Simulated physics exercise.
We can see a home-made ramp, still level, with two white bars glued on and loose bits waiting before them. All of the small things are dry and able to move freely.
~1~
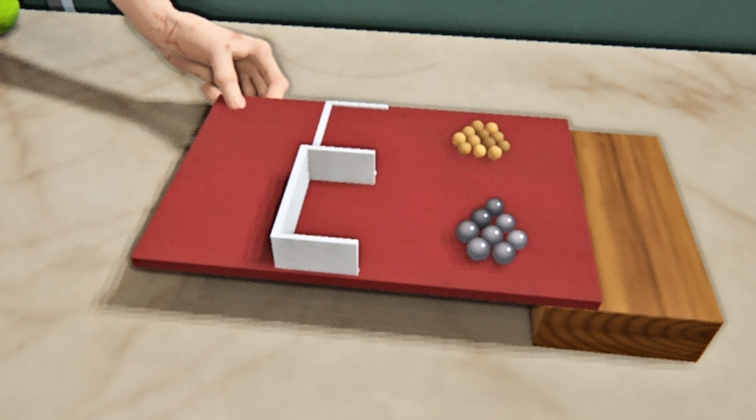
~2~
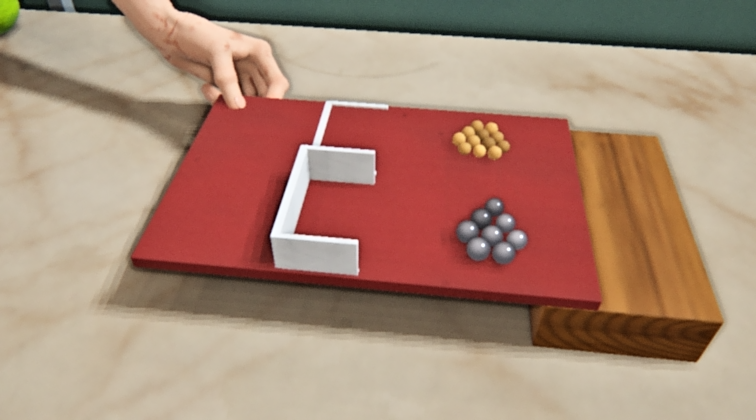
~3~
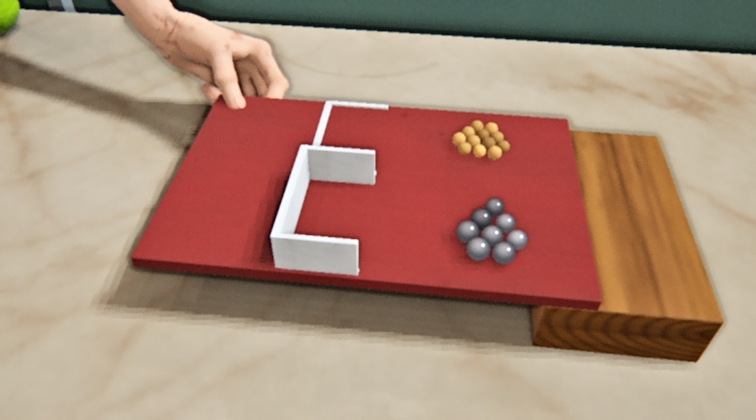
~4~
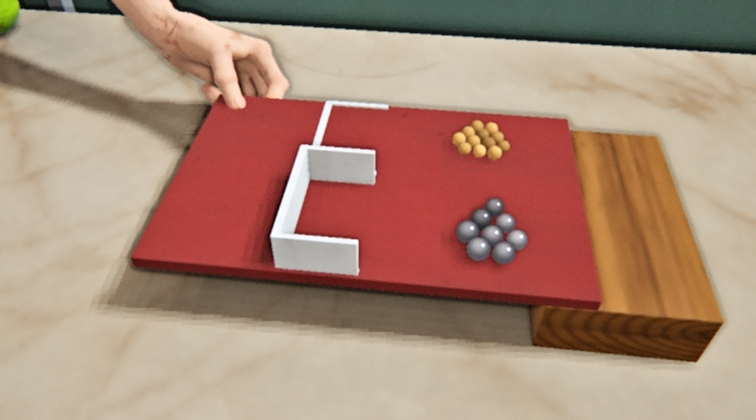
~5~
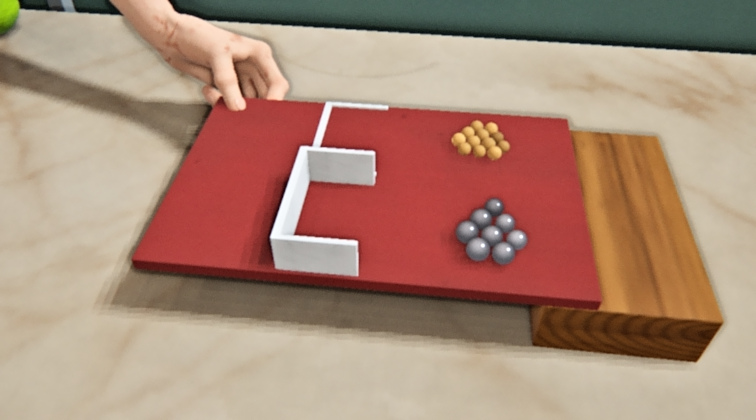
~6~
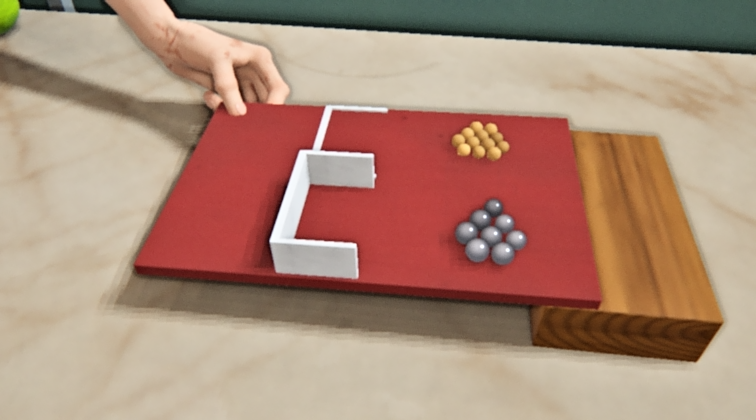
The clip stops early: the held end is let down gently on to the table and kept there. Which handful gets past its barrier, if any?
At the end, the front handful does not cross. The back handful crosses.
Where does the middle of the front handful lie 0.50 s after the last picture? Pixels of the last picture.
In the last picture's pixels, the middle is about (436, 242).
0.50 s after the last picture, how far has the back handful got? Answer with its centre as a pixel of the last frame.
(432, 151), give or take.
Then, 0.22 s on from there, board sloping at 5°; front handful where it was; back handful where it was.
Then, 0.50 s on from there, board sloping at 9°; front handful on its way down; back handful on its way down.
Then, 0.80 s on from there, board resting at 10°; front handful has reached its bar; back handful near a third past its bar.
In the end, board resting at 10°; front handful gathered behind its bar; back handful all but a few past its bar.
